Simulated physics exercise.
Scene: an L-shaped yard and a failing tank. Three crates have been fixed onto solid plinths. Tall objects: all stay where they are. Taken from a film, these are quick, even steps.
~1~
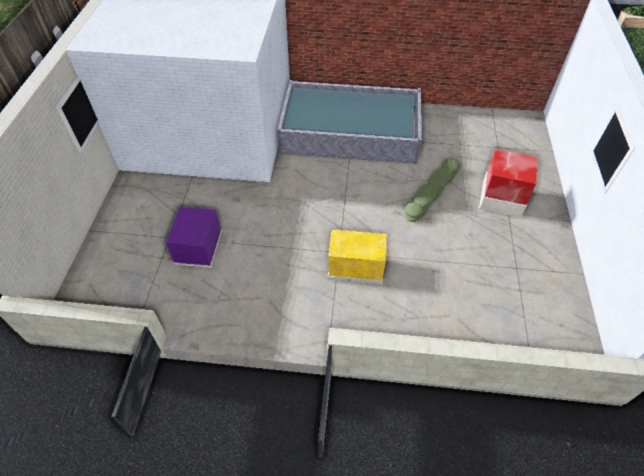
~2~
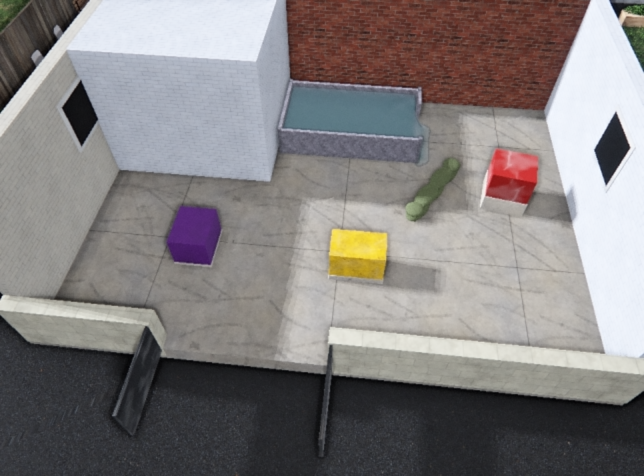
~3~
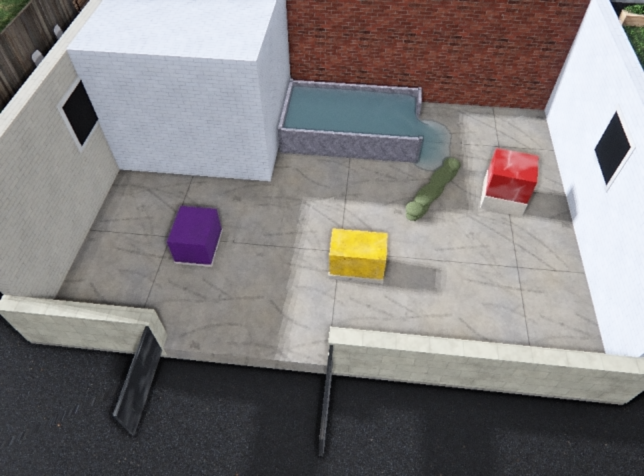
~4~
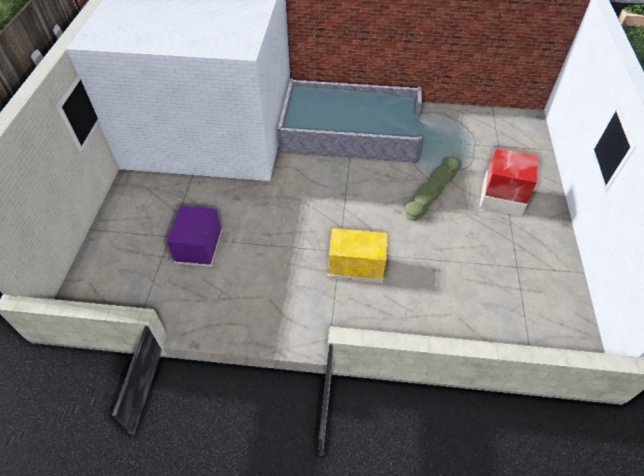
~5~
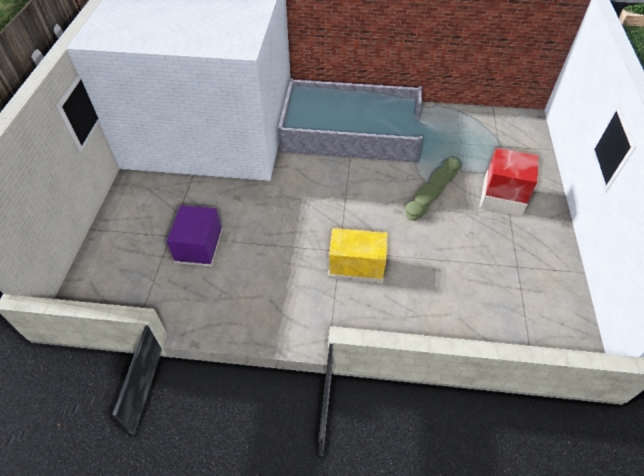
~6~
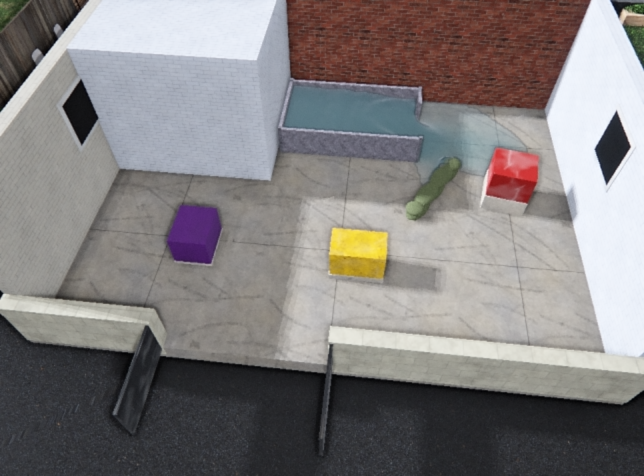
The clip opens on a walled yard with still water in a raised tank by the brick wall, and purple, yellow and red blocks standing on the paving. Water emerges from the tank's right end, then fans out rightward across the floor, spreading behind the green rounded object and near the red block.
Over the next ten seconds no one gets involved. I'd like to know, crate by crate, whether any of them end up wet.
One by one: The purple crate comes out wet; the yellow crate comes out dry; the red crate comes out dry.
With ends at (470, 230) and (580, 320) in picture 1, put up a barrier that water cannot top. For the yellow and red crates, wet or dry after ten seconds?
As I see it, yellow is untouched, while red is untouched.
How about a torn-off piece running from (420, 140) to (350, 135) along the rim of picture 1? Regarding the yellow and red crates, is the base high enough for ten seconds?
As I see it, yellow is doused and red stays clear.
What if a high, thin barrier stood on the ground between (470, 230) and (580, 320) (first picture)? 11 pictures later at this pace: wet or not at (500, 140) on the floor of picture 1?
At that place: Flooded.
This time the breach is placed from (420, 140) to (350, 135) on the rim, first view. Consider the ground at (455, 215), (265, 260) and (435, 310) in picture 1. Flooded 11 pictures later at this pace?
In order: Swamped, swamped, swamped.
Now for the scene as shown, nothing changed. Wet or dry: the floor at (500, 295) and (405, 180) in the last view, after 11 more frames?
The first place is spared and the second is inundated.
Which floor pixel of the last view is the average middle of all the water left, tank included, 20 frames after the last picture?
My pick is pixel (435, 150).
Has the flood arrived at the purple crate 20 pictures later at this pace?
By then the purple crate has stayed dry.
A moment on, water covers 15 % of the floor; the purple crate not reached, the yellow crate not reached, the red crate water round its plinth.
Next, water covers 25 % of the floor; the purple crate not reached, the yellow crate not reached, the red crate water round its plinth.
Then, water covers 35 % of the floor; the purple crate not reached, the yellow crate water round its plinth, the red crate water round its plinth.
Later, water covers 55 % of the floor; the purple crate water round its plinth, the yellow crate water round its plinth, the red crate water round its plinth.
In the end, water covers 80 % of the floor; the purple crate was topped, the yellow crate stayed above the water, the red crate stayed above the water.
